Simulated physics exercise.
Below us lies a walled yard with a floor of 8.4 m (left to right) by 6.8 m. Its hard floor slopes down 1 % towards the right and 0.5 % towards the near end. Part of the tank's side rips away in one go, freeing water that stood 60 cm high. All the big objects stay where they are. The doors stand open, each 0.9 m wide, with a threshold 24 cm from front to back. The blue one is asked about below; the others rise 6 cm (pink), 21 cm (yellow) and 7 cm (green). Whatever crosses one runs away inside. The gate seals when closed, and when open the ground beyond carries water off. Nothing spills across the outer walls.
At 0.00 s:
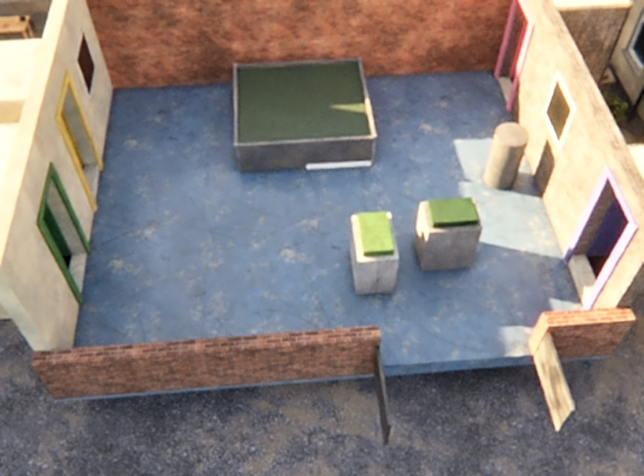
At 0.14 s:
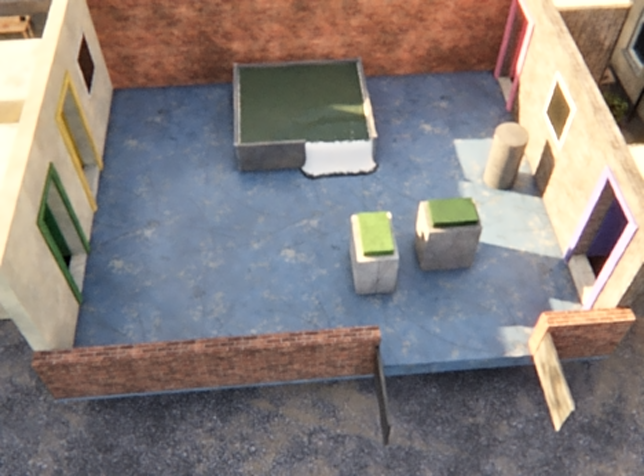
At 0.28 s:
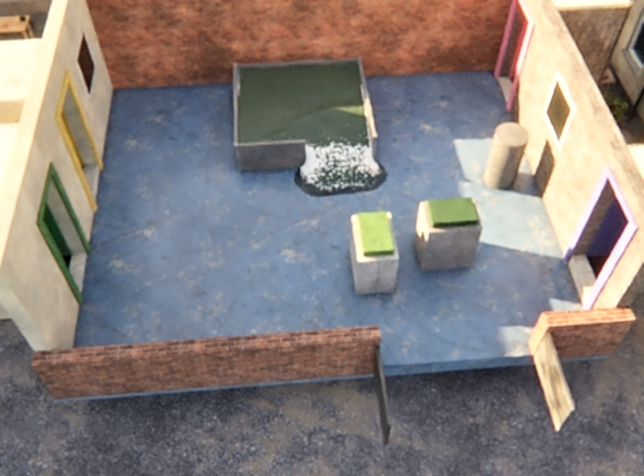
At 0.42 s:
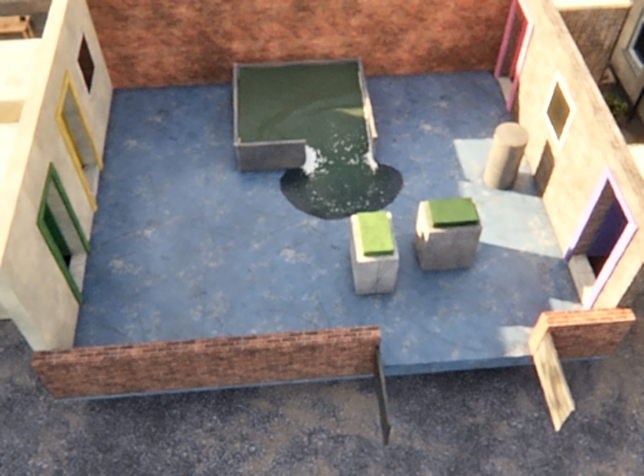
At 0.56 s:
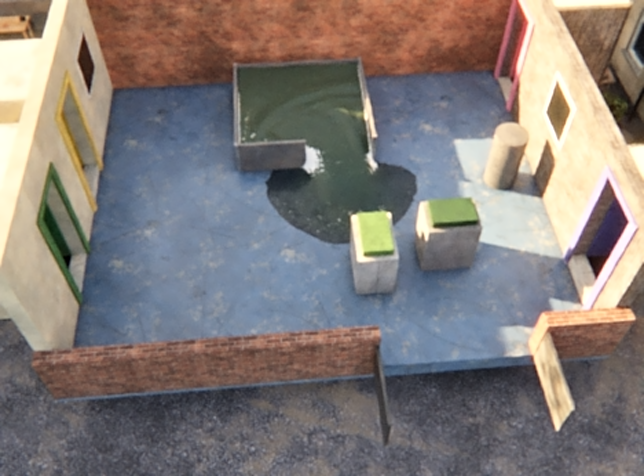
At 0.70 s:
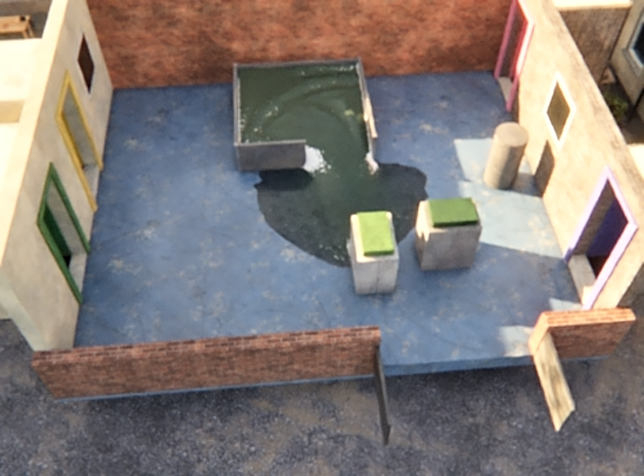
The video shows a walled yard where part of a tank's front side gives way and dark water pours out, foaming at first, then spreading across the blue floor in a widening pool that reaches two green-topped blocks.
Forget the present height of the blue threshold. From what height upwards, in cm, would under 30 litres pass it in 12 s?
It would have to be roughly 6.5 cm high.
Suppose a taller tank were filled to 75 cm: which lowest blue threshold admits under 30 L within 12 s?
Some 8.5 cm.
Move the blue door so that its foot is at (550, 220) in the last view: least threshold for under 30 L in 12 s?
About 16 cm.
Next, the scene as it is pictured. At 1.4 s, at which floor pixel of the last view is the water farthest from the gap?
At about (324, 356).
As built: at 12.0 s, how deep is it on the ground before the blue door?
About 8.5 cm.
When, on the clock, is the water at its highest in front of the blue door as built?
At about 2.8 s.
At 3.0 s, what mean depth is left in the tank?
About 31 cm.
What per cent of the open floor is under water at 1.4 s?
Near 20 per cent is wet.
After 1.4 s water covers 20 % of the floor, deepest (38 cm) near (363, 244); it has not reached the blue door.
After 3.0 s water covers 40 % of the floor, deepest (30 cm) near (363, 244); 10 cm at the blue door, 0 litres in over its 26 cm threshold.
After 12.0 s water covers 100 % of the floor, deepest (10 cm) near (578, 338); 8 cm at the blue door, 0 litres in over its 26 cm threshold.
At the blue door as built, the water arrived by 2.4 s and peaked near 11 cm at 2.8 s.
With a threshold of 5 cm, 51 litres would have come in within the 12 s; with 7 cm, 22 litres. So under 30 litres takes about 6.5 cm.
